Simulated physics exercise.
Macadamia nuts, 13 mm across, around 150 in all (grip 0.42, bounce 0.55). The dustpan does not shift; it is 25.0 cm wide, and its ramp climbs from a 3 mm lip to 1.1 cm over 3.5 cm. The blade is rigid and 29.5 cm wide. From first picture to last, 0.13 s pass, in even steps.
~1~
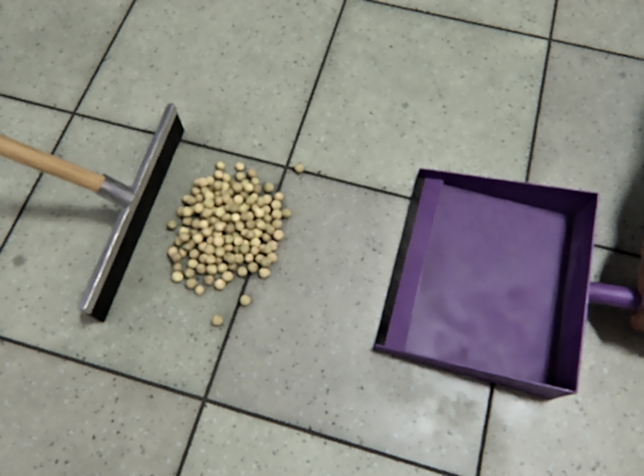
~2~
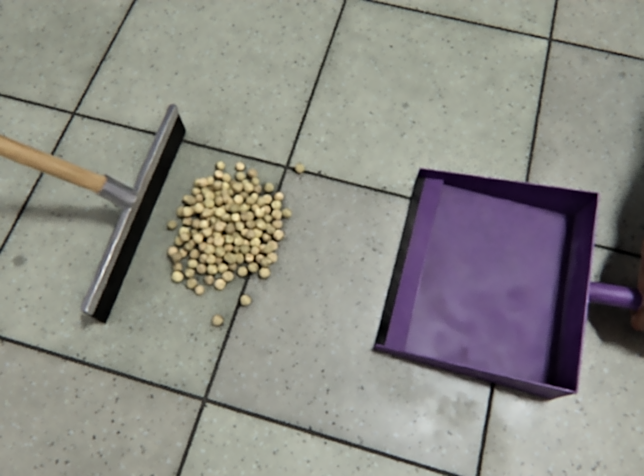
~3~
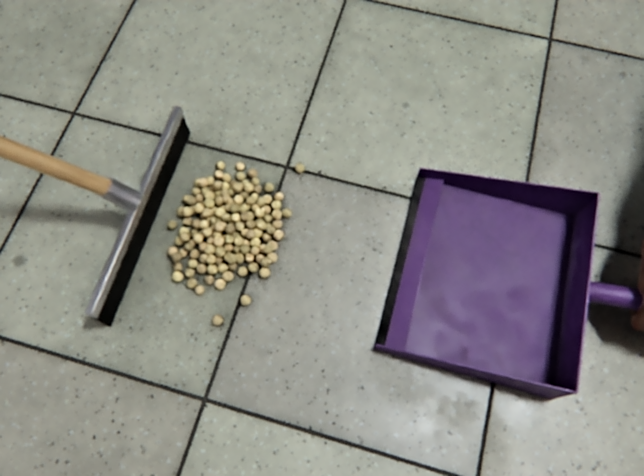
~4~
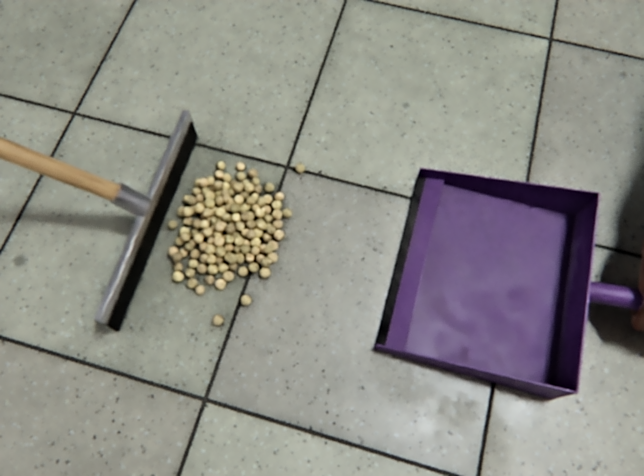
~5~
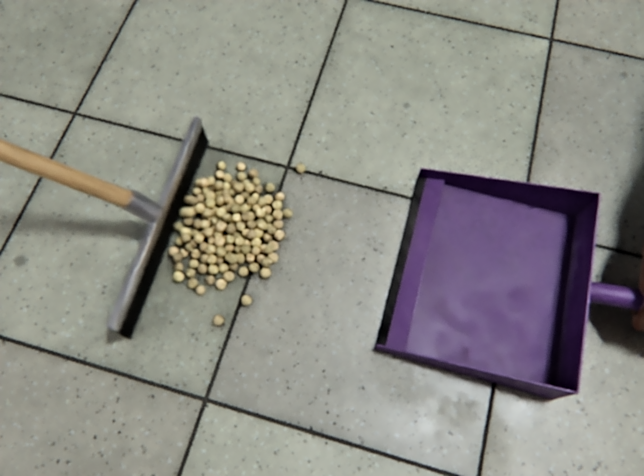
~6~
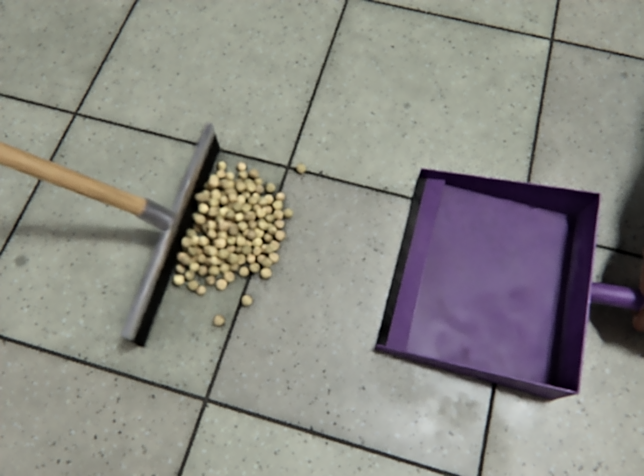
A purple dustpan stayed still on the gray tiled floor while a wooden-handled squeegee slid a short way right, meeting a pile of small round tan nuts and just starting to nudge its left edge.
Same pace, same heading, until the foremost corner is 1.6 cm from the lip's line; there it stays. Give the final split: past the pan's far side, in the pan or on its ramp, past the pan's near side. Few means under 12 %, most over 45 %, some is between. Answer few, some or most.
Past the pan's far side: Few; in the pan or on its ramp: Some; past the pan's near side: Some.
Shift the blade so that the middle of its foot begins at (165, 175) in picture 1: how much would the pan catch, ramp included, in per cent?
Some 50 per cent.
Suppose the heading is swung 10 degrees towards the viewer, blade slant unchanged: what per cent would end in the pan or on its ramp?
Then about 25 per cent.
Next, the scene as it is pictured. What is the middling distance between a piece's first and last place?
About 28 cm.
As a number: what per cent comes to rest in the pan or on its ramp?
Some 40 per cent.
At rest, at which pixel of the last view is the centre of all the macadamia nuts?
Near (412, 277).
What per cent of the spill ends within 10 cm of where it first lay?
About 0 per cent.
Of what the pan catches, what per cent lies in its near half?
Roughly 70 per cent.
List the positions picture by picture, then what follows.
In the first picture, blade from (86, 309) to (173, 110), moved 0.0 cm, 0 of the pieces shifted so far; middle of the pieces at (230, 228); pan at (494, 283).
In the second picture, blade from (88, 310) to (174, 111), moved 0.2 cm, 0 of the pieces shifted so far; middle of the pieces at (231, 228).
In the third picture, blade from (93, 313) to (179, 114), moved 1.0 cm, 0 of the pieces shifted so far; middle of the pieces at (231, 228).
In the fourth picture, blade from (102, 319) to (187, 118), moved 2.3 cm, 0 of the pieces shifted so far; middle of the pieces at (231, 228).
In the fifth picture, blade from (115, 327) to (198, 123), moved 4.1 cm, 1 of the pieces shifted so far; middle of the pieces at (232, 228).
In the sixth picture, blade from (129, 335) to (211, 130), moved 6.1 cm, 62 of the pieces shifted so far; middle of the pieces at (236, 228); pan at (496, 283).
Then, 0.17 s after the last picture, middle of the blade 15 cm from the lip; 0 % over the lip, far side 0 %, near side 10 %.
Then, 0.29 s after the last picture, middle of the blade 6 cm from the lip; 0 % over the lip, far side 5 %, near side 20 %.
Then, 0.54 s after the last picture, middle of the blade 2 cm from the lip; 40 % over the lip, far side 5 %, near side 20 %.
In the end, far side 5 %, pan 40 %, near side 20 %, in front of the lip or behind the blade 30 %.
